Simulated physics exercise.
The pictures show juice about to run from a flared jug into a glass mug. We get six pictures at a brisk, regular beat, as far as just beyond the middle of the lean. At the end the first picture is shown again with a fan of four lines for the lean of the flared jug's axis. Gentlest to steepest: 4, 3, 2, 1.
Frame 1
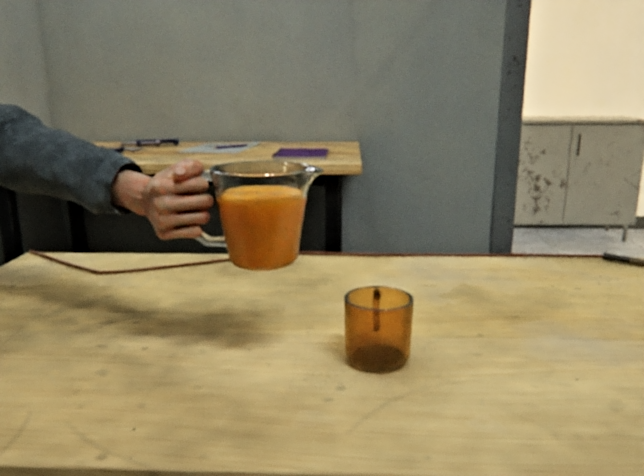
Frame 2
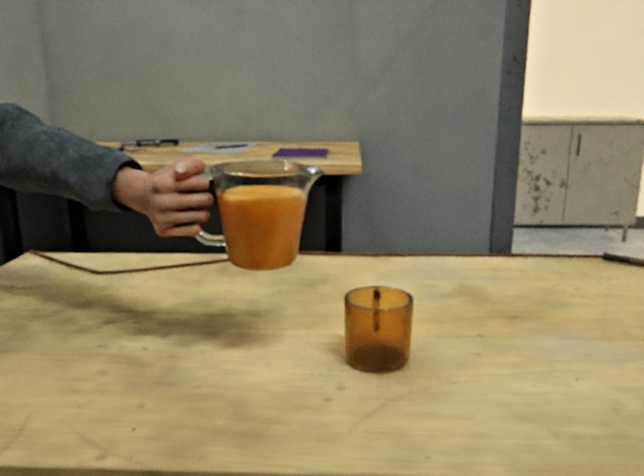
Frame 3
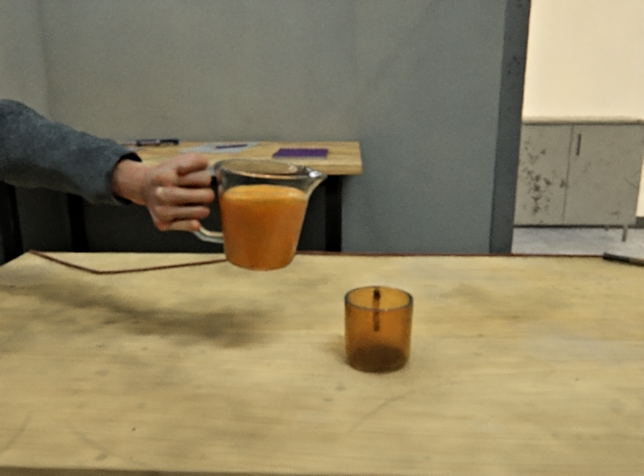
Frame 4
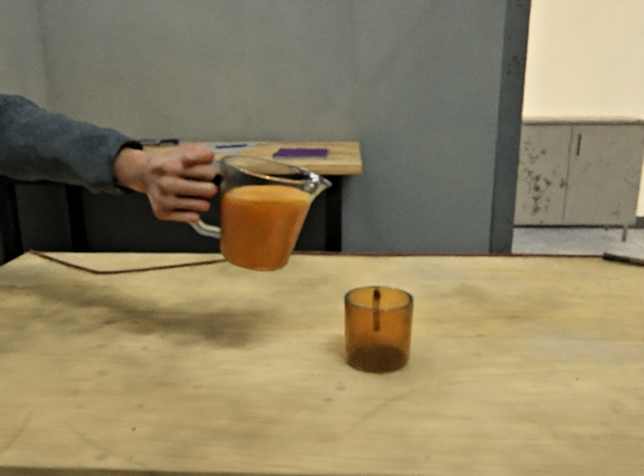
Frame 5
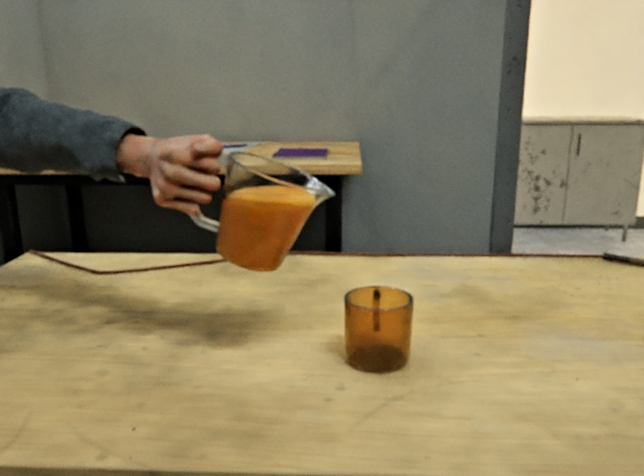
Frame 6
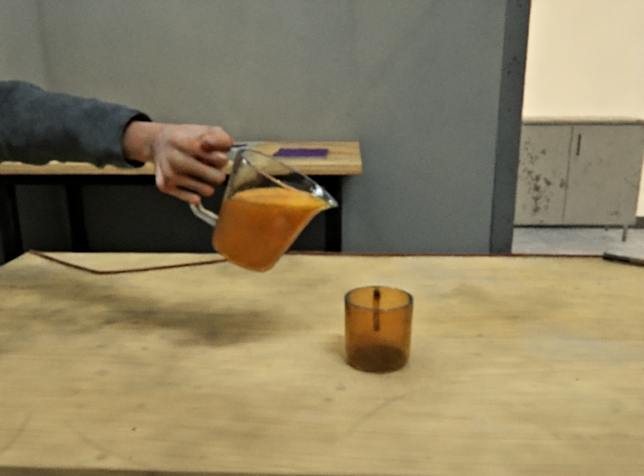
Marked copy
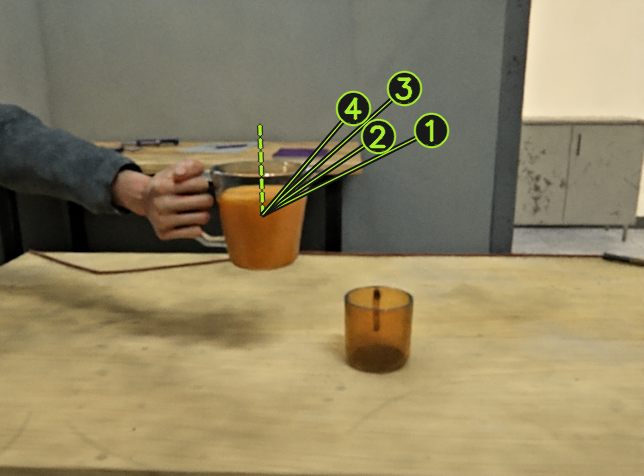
At a pale wooden table in a grey-walled room, a hand from the left held a glass jug of orange juice above an amber cup, then gradually tilted it to the right.
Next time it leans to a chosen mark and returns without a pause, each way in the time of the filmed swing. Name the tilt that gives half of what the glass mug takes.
I would pick mark 2.
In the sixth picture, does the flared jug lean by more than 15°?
Yes.
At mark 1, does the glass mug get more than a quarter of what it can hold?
Yes.
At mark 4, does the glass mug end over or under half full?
Under.
On the marked copy, 1 at (415, 138); 2 at (364, 145); 3 at (391, 100); 4 at (342, 121).
Choosing 1, the glass mug ends with about 69 % of what it can hold.
Choosing 2, the glass mug ends with about 50 % of what it can hold.
Choosing 3, the glass mug ends with about 32 % of what it can hold.
Choosing 4, the glass mug ends with about 19 % of what it can hold.
